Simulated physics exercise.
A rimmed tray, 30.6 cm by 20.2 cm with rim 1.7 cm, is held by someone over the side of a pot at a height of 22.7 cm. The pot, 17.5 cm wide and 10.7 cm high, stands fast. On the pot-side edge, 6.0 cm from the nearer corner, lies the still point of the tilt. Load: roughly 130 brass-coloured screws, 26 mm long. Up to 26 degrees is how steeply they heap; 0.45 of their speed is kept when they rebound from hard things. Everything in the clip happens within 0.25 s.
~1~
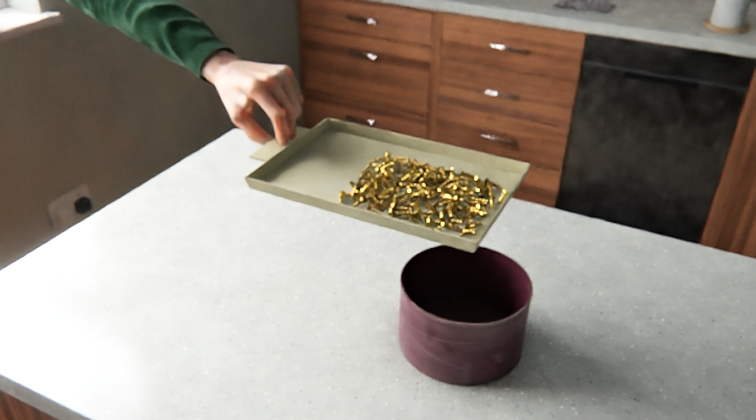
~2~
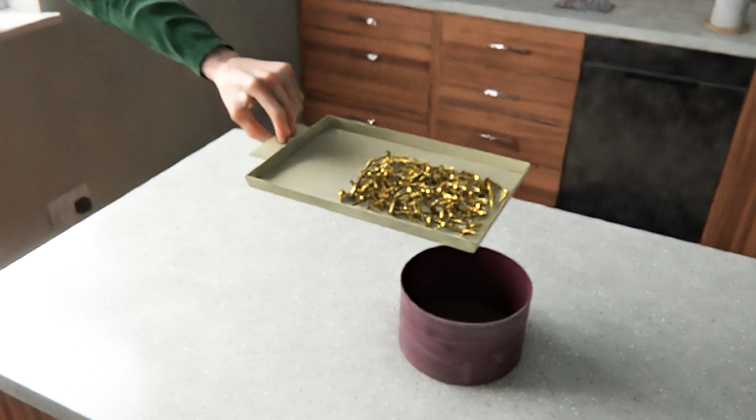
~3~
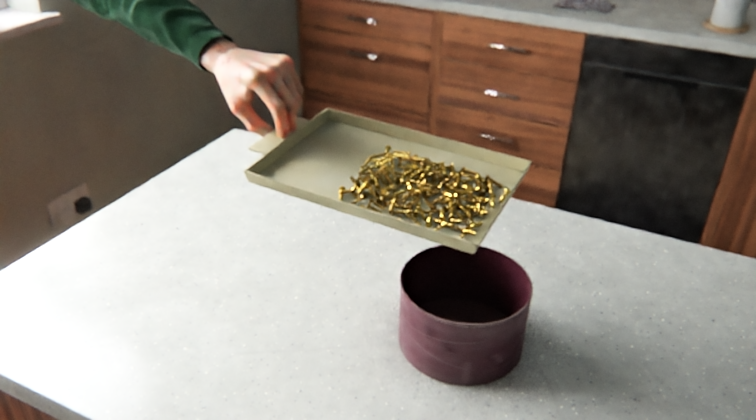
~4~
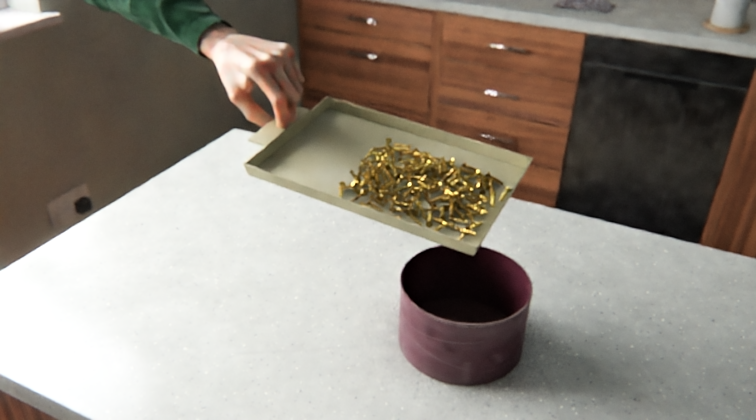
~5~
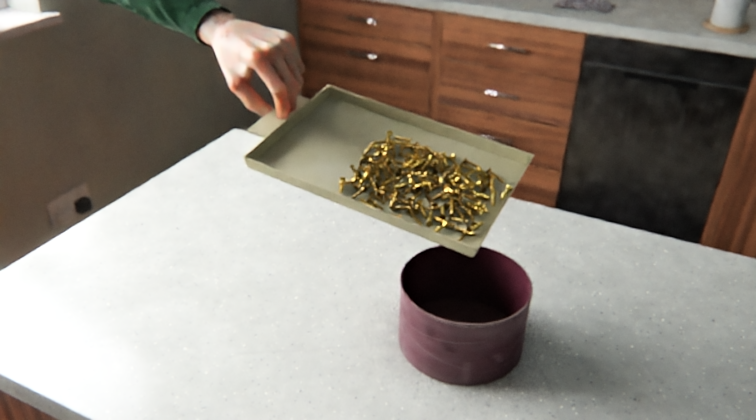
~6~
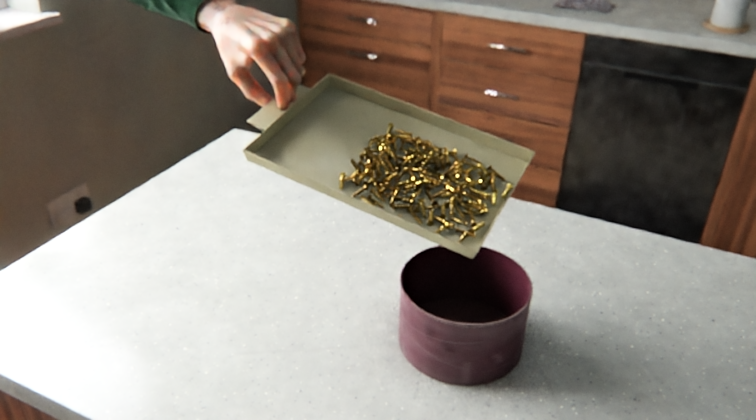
Kitchen counter, a hand in a green sleeve slowly tilting a rimmed tray of brass-coloured screws toward a dark purple pot.
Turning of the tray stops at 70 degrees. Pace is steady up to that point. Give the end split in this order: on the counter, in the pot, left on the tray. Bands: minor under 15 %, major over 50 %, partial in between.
Counter: Major, pot: Minor, left on the tray: Partial.
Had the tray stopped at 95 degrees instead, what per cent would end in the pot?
Around 0 in a hundred.
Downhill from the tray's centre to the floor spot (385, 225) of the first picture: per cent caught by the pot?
That comes to around 0 per cent.
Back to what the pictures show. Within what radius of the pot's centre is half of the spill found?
Roughly 14 centimetres.
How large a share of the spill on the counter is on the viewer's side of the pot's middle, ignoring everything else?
I'd put it at around 100 per cent.
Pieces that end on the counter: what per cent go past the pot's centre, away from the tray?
About 90 per cent.
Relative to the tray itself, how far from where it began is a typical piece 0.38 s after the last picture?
Roughly 5 cm.
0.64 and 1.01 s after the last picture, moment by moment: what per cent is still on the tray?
First 100, then 45.
Then, 0.38 s after the last picture, tilt 40 degrees; the tray holds 100 %, the pot 0 %.
Then, 0.64 s after the last picture, tilt 59 degrees; the tray holds 100 %, the pot 0 %.
Then, 1.01 s after the last picture, tilt 70 degrees; the tray holds 45 %, the pot 0 %.
In the end, counter 75 %, pot 0 %, tray 25 %.
